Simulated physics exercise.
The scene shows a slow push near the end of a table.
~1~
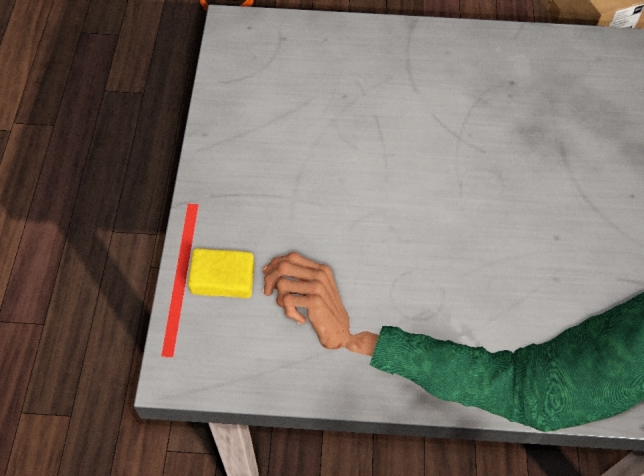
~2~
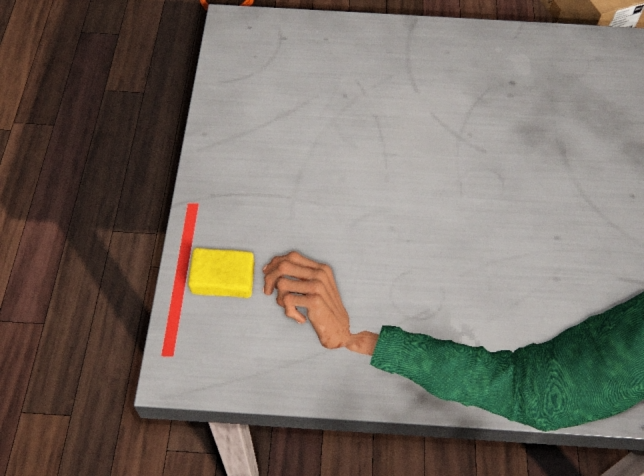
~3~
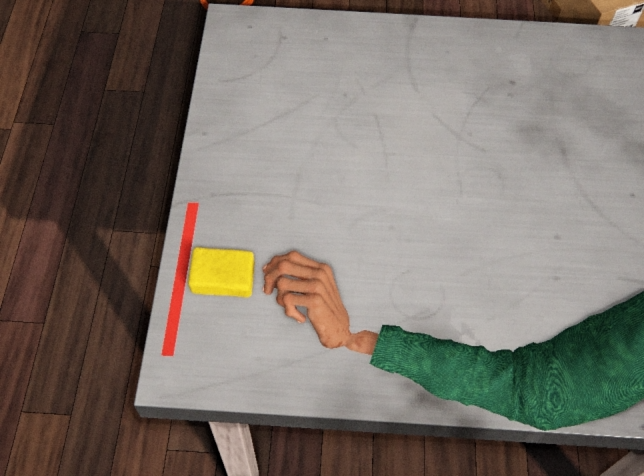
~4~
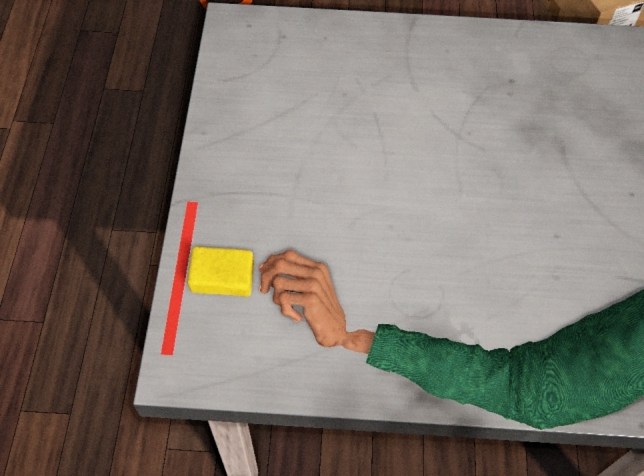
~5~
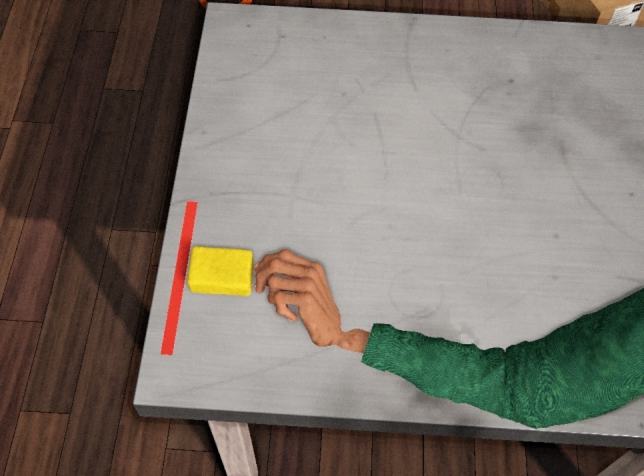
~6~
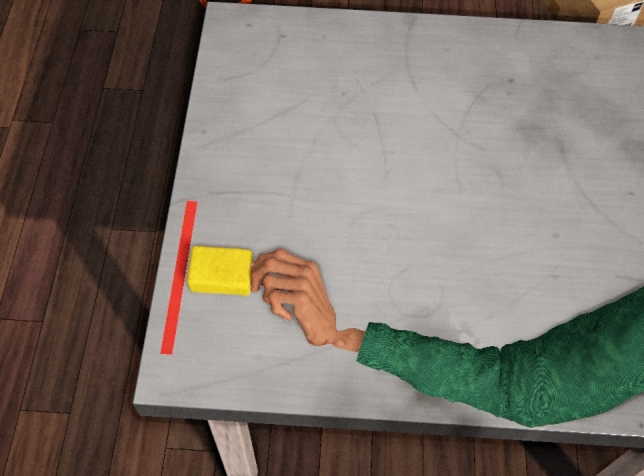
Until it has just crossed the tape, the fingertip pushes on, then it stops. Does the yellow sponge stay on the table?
No, it goes over the edge.
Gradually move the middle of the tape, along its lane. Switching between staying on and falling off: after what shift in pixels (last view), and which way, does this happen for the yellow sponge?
Looks like close to 12 pixels, moving right.
Then, 1.14 s after the last picture, yellow sponge tipped 44° from how it was near (136, 272).
Then, 1.34 s after the last picture, yellow sponge falling near (148, 352).
Then, 1.50 s after the last picture, yellow sponge down below near (170, 421).
By the end, the yellow sponge drops to the floor.
